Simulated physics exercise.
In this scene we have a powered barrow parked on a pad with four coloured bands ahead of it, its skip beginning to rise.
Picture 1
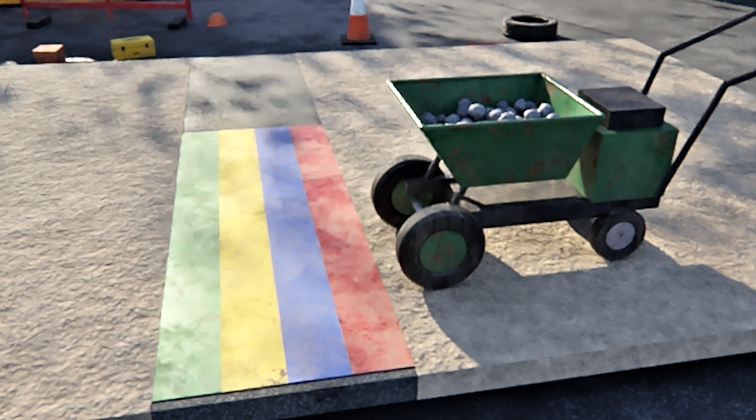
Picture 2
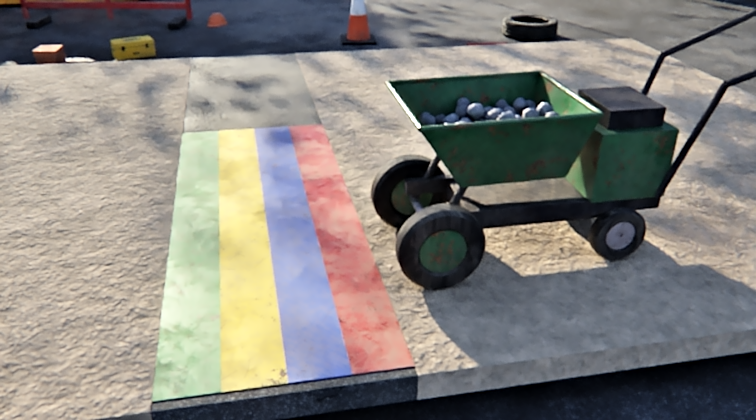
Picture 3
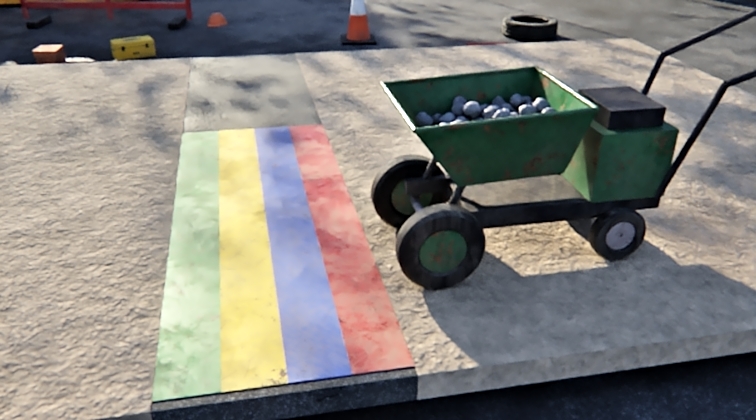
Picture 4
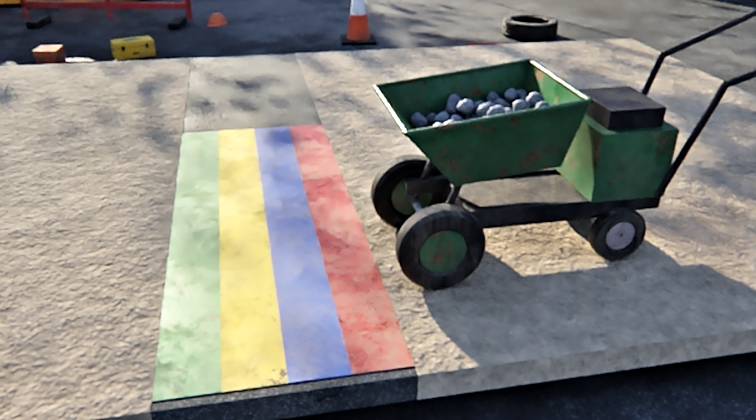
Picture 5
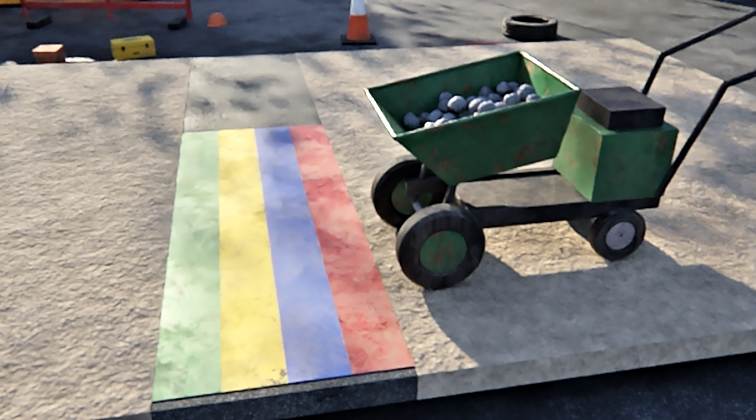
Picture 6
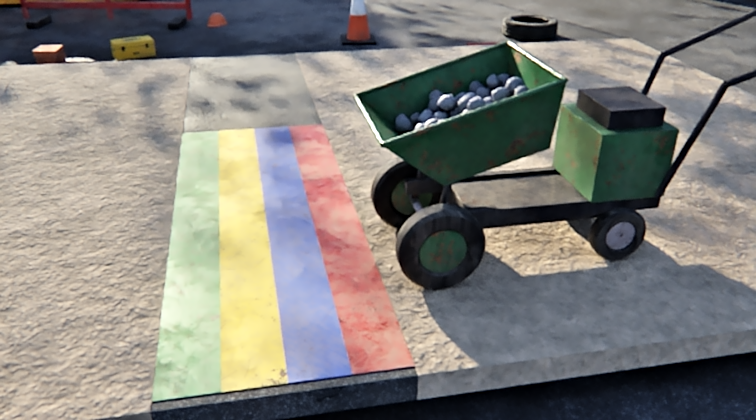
On a sunlit paved pad, a green powered barrow loaded with round grey cobbles stands to the right of green, yellow, blue and red bands. Its skip starts level, then gradually tilts toward the left, the rear rising clear of the chassis while the wheels stay still.
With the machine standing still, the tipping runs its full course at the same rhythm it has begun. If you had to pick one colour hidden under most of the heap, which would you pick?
I would pick yellow.
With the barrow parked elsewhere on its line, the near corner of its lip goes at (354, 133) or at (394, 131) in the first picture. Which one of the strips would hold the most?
The green one for the first spot, that yellow strip for the second.
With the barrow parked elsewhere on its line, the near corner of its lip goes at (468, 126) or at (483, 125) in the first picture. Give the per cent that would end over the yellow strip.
About 20 and 20 per cent.
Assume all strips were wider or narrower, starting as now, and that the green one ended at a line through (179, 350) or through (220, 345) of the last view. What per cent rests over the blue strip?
About 20 % and 10 %.
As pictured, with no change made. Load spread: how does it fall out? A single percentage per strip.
In per cent, approximately: Red 0, blue 30, yellow 45, green 15.
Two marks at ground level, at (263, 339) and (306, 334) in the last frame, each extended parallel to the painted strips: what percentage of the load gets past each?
Around 50 percent for the first and 90 percent for the second.
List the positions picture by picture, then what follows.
The first picture shows lip of the skip at (423, 129), level; top of the load at (516, 127), round cobbles; red strip at (369, 322); blue strip at (311, 329); yellow strip at (251, 336); green strip at (190, 343).
The second picture shows lip of the skip at (421, 129), level; top of the load at (515, 126).
The third picture shows lip of the skip at (415, 131), tipped barely; top of the load at (527, 113).
The fourth picture shows lip of the skip at (407, 134), tipped a little; top of the load at (521, 108).
The fifth picture shows lip of the skip at (396, 139), tipped a little; top of the load at (512, 102).
The sixth picture shows lip of the skip at (383, 145), tipped clearly; top of the load at (508, 108); red strip at (369, 322); blue strip at (311, 329); yellow strip at (251, 336); green strip at (190, 343).
Soon after the last picture, skip tipped steeply; all in the skip.
A little later, skip tipped steeply; nearly all in the skip; a stray few over the blue strip; a stray few over the yellow strip.
Later still, skip tipped right over; about a quarter in the skip; about a quarter over the blue strip; about a third over the yellow strip; a small part over the green strip; a small part off the paint.
By the end, skip tipped right over; a stray few over the red strip; about a third over the blue strip; about half over the yellow strip; a small part over the green strip; a small part off the paint.
